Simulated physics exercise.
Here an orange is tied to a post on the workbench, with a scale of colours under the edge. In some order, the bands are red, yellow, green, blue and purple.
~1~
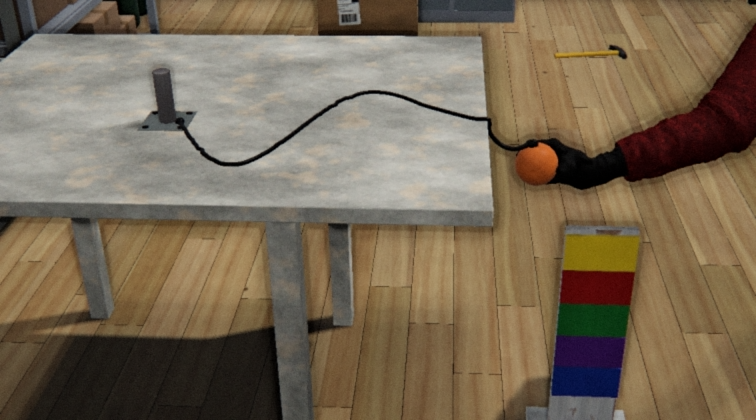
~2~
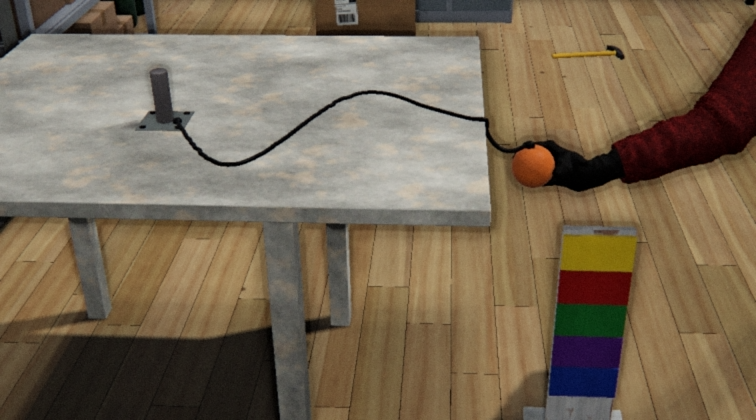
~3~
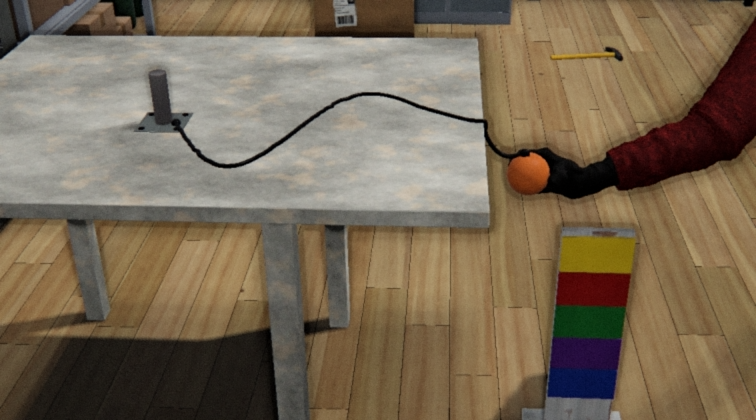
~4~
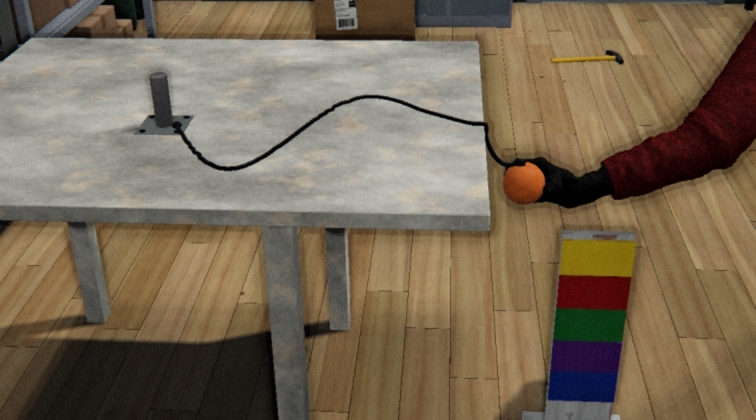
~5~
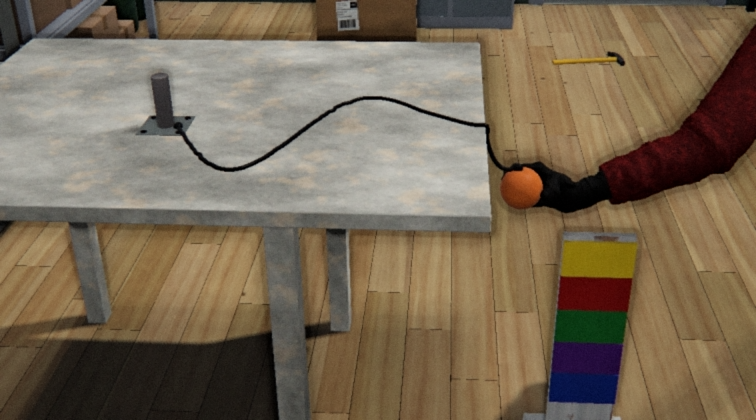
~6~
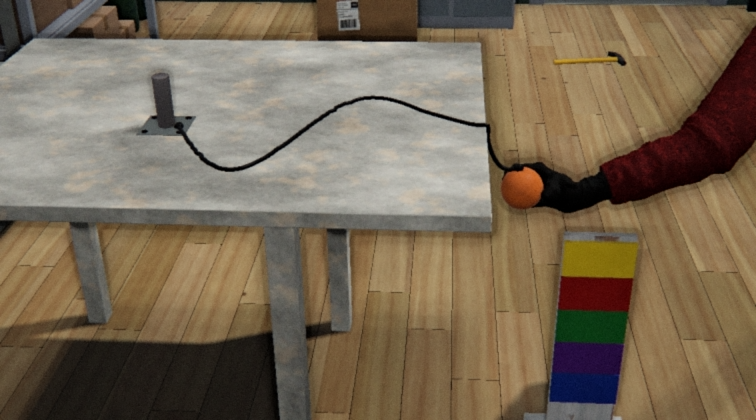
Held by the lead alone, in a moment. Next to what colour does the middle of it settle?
Next to purple.
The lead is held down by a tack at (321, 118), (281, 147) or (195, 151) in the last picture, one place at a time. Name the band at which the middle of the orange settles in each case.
Answer: Yellow, red and green, in that order.
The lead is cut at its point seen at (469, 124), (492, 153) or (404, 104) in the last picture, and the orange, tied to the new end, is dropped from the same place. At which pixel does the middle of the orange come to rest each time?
Well, that gives around (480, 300) the first time, (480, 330) the next and (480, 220) the last.
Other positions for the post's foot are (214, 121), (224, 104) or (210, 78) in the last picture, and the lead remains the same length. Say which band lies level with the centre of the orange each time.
First try: Blue; second try: Blue; third try: Purple.
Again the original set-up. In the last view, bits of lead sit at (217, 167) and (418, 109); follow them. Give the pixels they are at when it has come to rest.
Roughly at (288, 130), and the other roughly at (483, 231).
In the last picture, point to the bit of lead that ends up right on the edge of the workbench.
Roughly (340, 106).
Soon after, orange near (511, 297); level with red.
After that, orange near (466, 364); level with purple.
And then, orange near (483, 363); level with purple.
In the end, orange near (476, 366); level with purple. Its middle rests at the purple band.
